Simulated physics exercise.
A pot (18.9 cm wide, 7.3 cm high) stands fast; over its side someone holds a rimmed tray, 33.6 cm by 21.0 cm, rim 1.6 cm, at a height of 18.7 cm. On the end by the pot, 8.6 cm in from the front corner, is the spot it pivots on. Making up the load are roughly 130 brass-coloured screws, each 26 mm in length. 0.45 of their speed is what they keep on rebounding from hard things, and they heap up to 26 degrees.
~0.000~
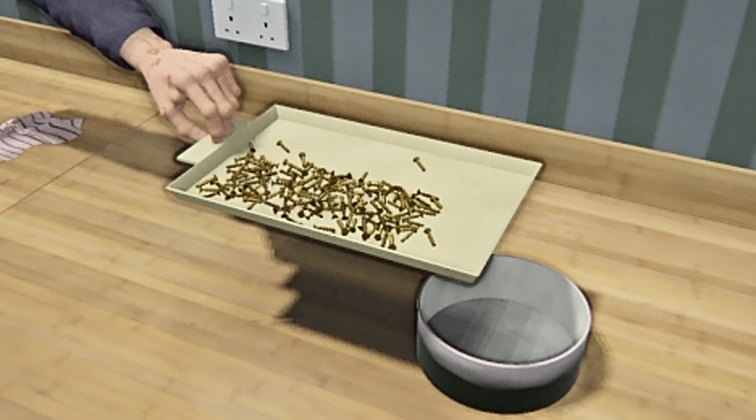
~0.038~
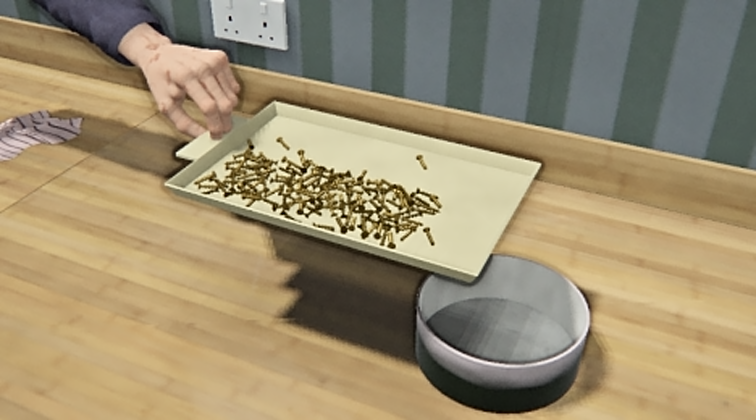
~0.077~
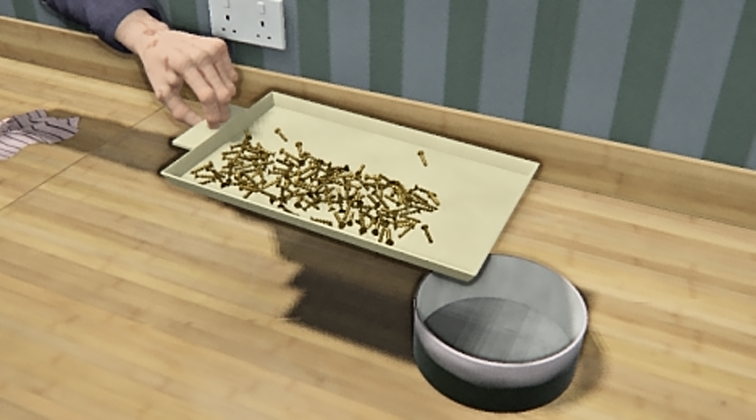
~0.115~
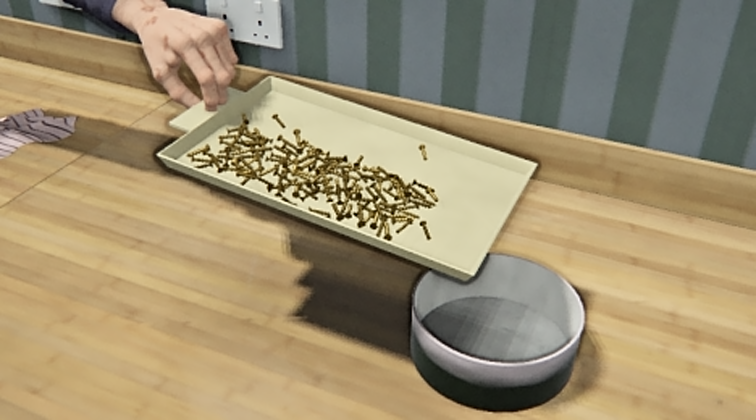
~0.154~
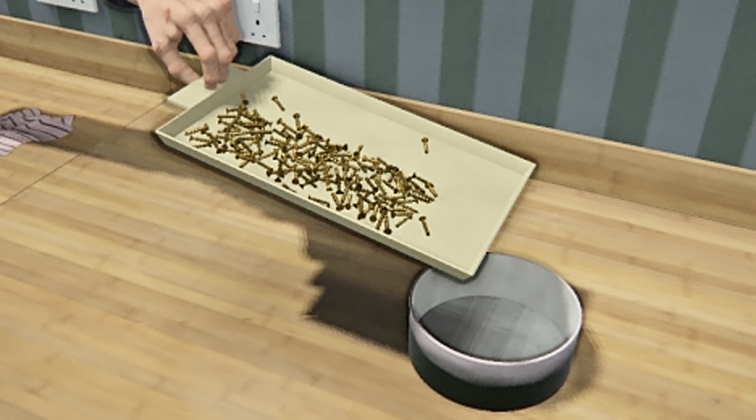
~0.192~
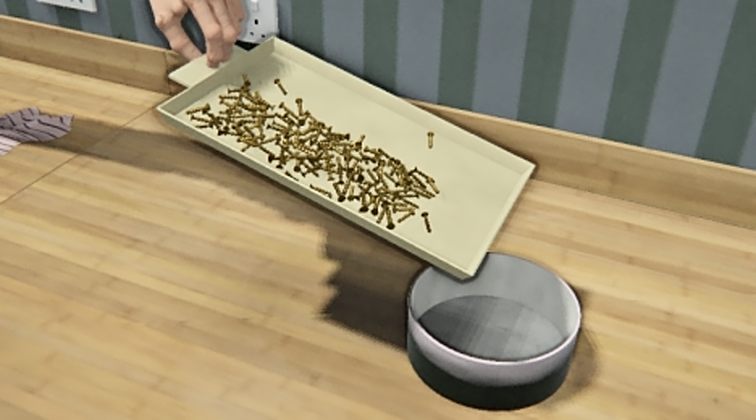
A cream rimmed tray scattered with brass-coloured screws is held above a pale wooden worktop, seen from above at an angle, against a blue-grey striped wall with a white socket. A hand in a dark sleeve grips its left end, while a round grey pot stands under the right corner. The hand raises the left end, tilting the tray steadily down to the right, the screws barely shifting on it.
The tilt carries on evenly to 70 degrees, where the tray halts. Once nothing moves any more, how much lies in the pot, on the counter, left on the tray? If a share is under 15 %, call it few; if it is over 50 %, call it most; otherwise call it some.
I would say pot: Some, counter: Most, tray: Few.
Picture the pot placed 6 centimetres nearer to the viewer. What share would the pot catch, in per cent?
Result after the change: About 35 in a hundred.
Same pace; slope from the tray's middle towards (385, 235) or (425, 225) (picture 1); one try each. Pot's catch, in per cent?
Estimate: Some 0 % and some 5 % respectively.
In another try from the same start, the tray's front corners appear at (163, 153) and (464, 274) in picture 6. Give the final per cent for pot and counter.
Final per cent - pot 10, counter 90.
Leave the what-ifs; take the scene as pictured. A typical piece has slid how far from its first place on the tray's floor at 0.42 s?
By then it sits near 3 cm from where it began.
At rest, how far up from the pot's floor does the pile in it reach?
It stands at some 1.5 cm.
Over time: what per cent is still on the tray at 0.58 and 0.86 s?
The figures go 95 and then 0.
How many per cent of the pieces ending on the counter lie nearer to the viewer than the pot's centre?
Near 70 in a hundred.
Then, at 0.42 s, tilt 43 degrees; the tray holds 100 %, the pot 0 %.
Then, at 0.58 s, tilt 62 degrees; the tray holds 95 %, the pot 0 %.
Then, at 0.86 s, tilt 70 degrees; the tray holds 0 %, the pot 25 %.
At rest (2.0 s), pot 30 %, counter 70 %, tray 0 %.
